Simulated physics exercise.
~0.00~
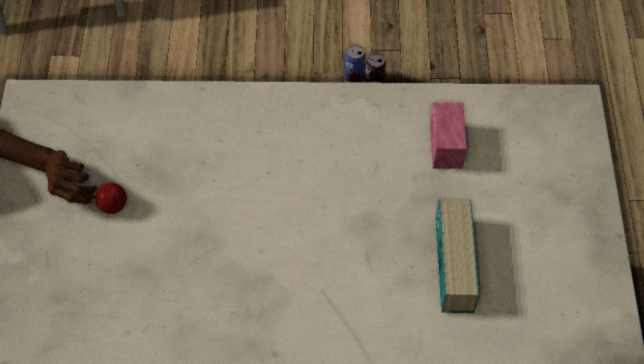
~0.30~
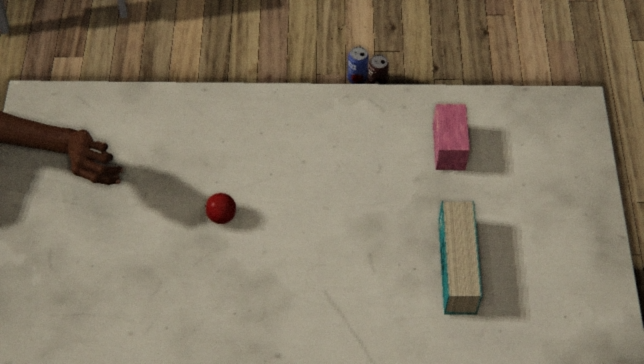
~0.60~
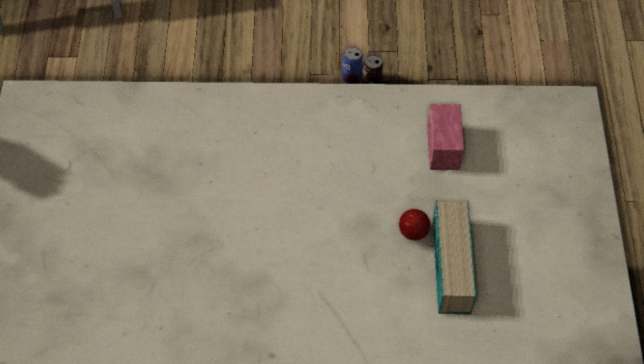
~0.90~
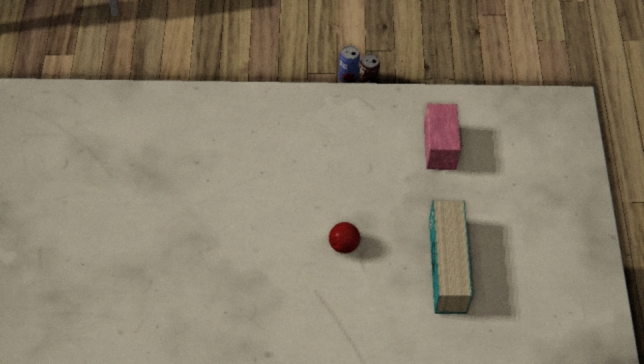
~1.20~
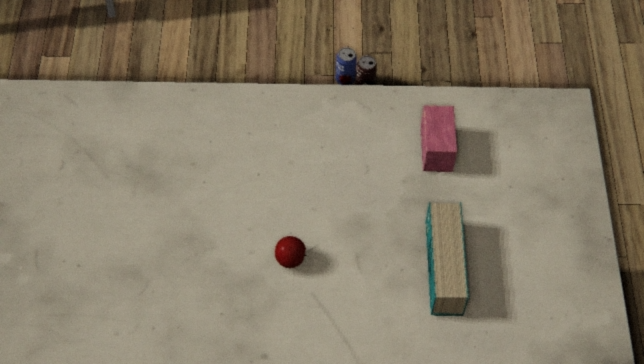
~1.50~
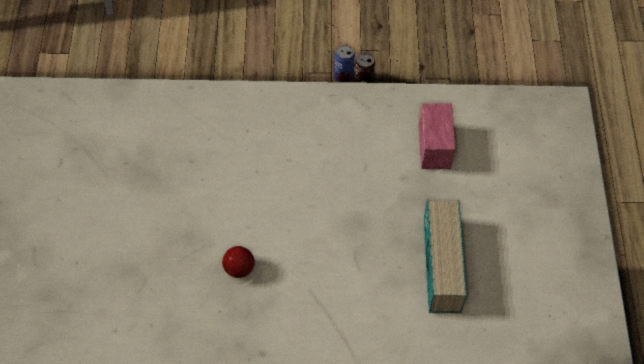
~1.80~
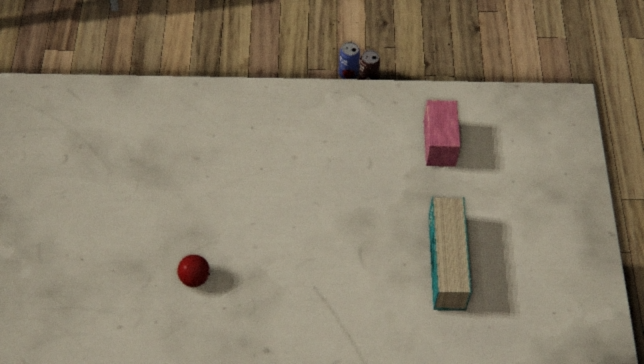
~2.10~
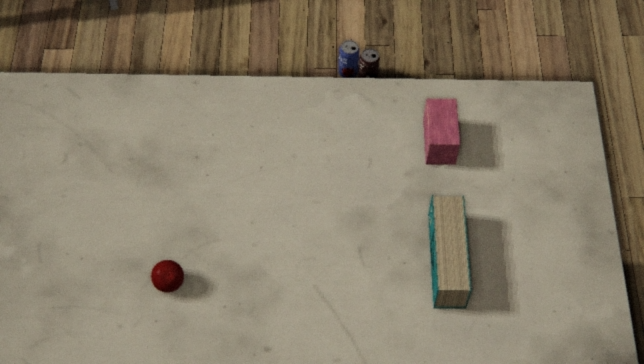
On a pale, worn tabletop above a wooden plank floor, a dark-skinned hand at the left releases a round red apple toward a pink block and a turquoise book standing at the right with a gap between them. The apple rolls rightward across the surface while the hand draws back and leaves the view. Drifting slightly downward, it misses the gap and meets the left side of the book near its upper end. It bounces off and rolls back to the left, slowing as it goes. At the end it is at the lower left, with block and book still in place.
